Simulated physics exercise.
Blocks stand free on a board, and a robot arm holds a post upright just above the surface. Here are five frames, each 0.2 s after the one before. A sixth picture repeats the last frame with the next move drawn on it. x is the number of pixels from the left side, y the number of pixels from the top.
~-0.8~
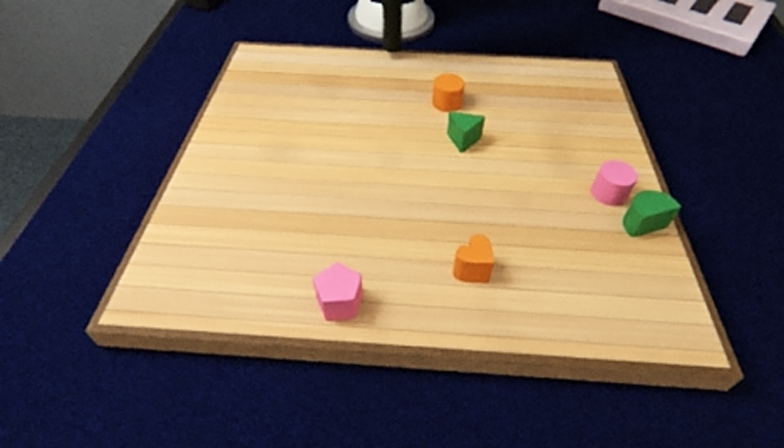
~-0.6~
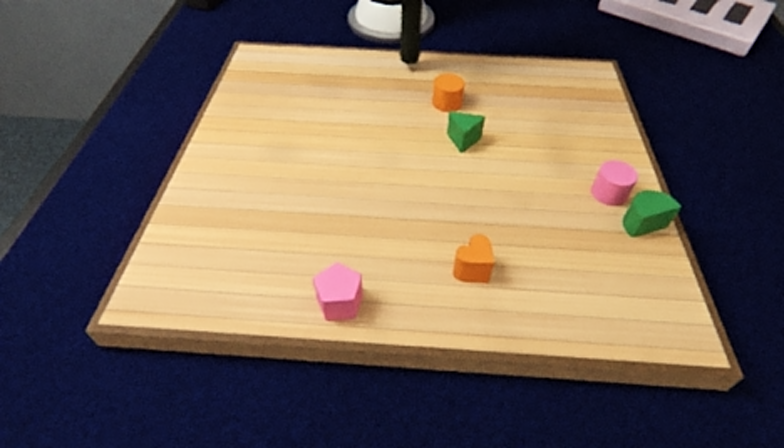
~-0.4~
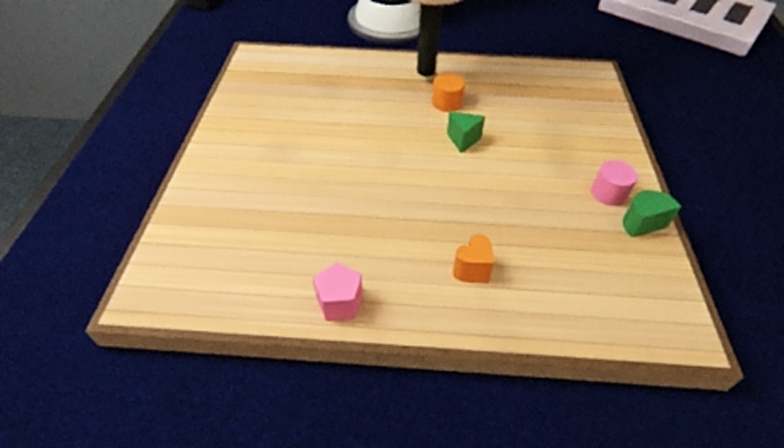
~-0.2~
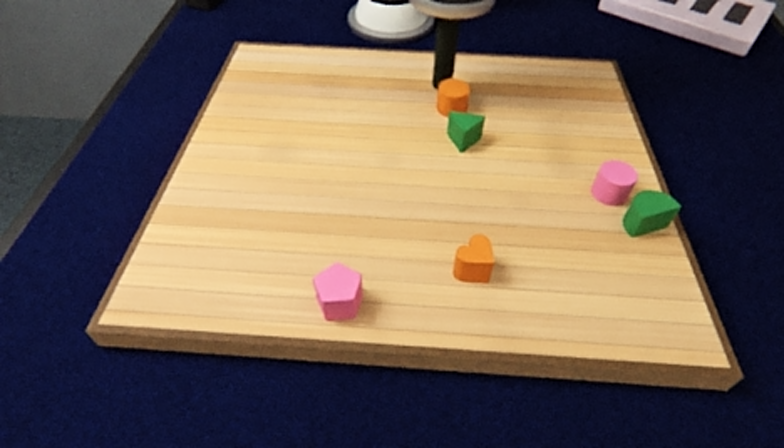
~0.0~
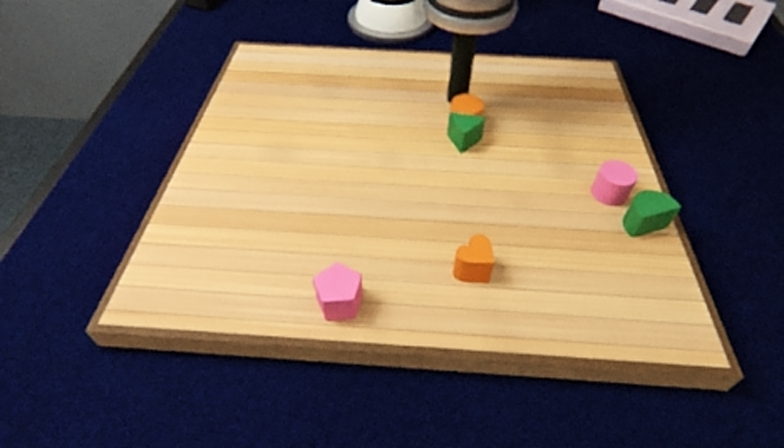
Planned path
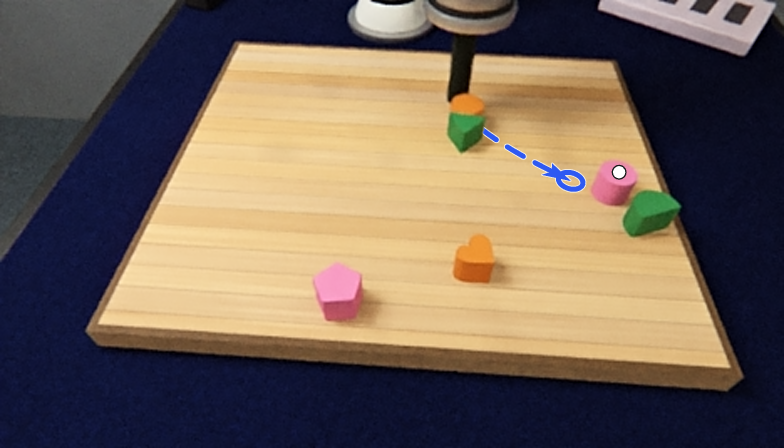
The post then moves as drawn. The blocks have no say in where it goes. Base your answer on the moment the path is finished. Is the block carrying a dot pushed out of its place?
No.
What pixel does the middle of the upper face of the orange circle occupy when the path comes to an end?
Its top centre lands on (497, 140).
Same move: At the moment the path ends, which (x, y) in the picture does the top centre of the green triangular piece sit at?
It comes to (465, 142).
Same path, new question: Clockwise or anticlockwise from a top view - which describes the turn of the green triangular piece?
Its spin: Clockwise.
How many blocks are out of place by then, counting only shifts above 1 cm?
Two of them.
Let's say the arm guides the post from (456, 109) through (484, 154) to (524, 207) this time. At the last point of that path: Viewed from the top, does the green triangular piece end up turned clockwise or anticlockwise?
Viewed from above: Clockwise.
Drawn move, from (456, 109) through (505, 145) to (571, 181); the dot is on the pink circle.
On the path given first. One third of the way, post (489, 124); green triangular piece (467, 141), turned 35° clockwise; orange circle (487, 129).
Two thirds of the way, post (528, 148); green triangular piece (465, 142), turned 45° clockwise; orange circle (497, 140).
At the end, post (574, 172); green triangular piece (465, 142), turned 45° clockwise; orange circle (497, 140); pink circle still.
